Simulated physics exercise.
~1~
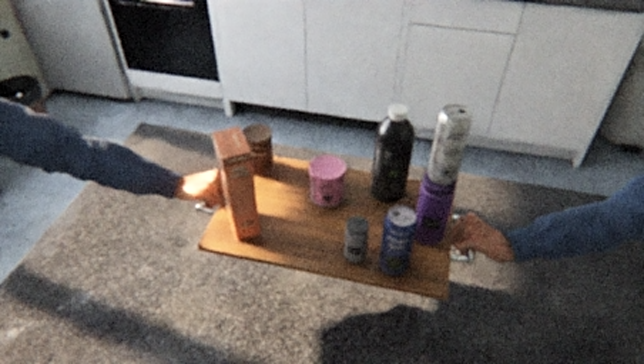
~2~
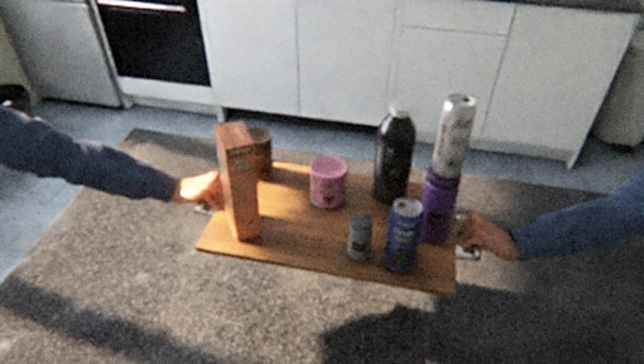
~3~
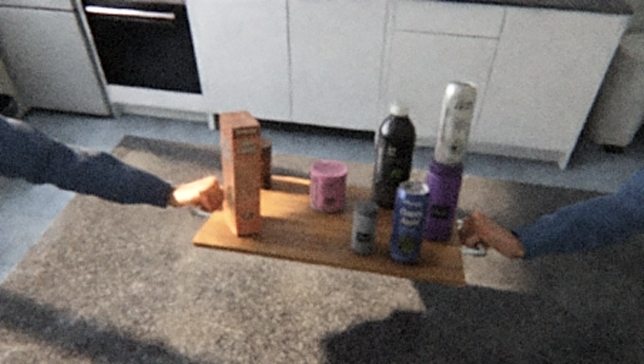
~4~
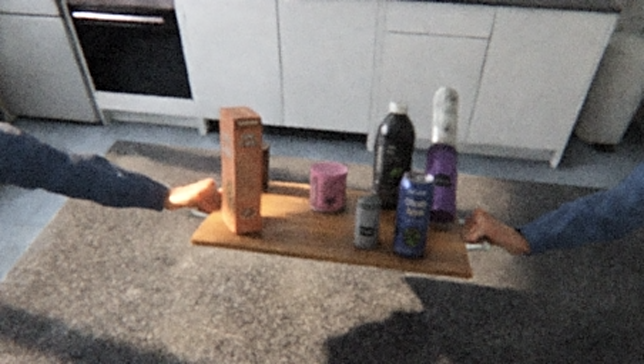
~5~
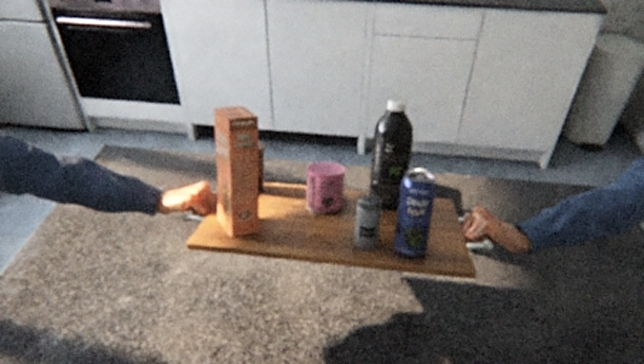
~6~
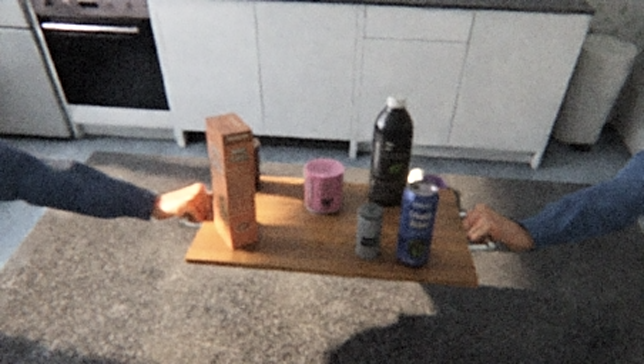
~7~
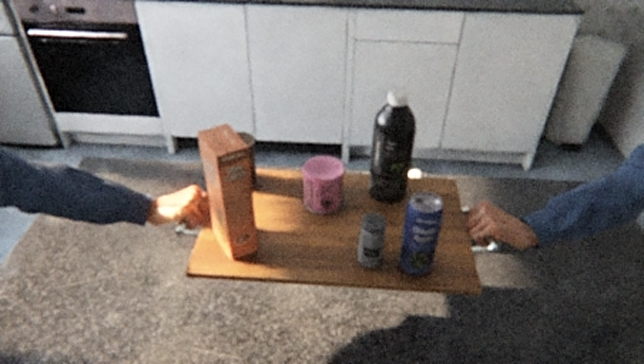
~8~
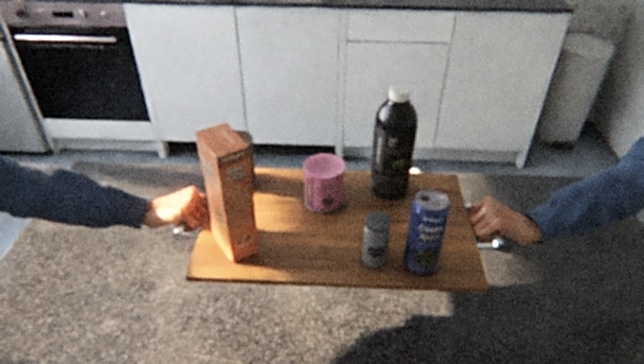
A wooden board held by a hand at each end, seen from slightly above, hovers over a grey carpet in front of white kitchen cupboards and an oven. An orange carton stands at left before a brown tin, with a pink tin mid-board, a black bottle behind, a grey shaker and blue can in front, and a white can atop a purple jar at right. The far edge dips, and the white can and purple jar topple off the back. The board levels again, the other six items still standing on it.
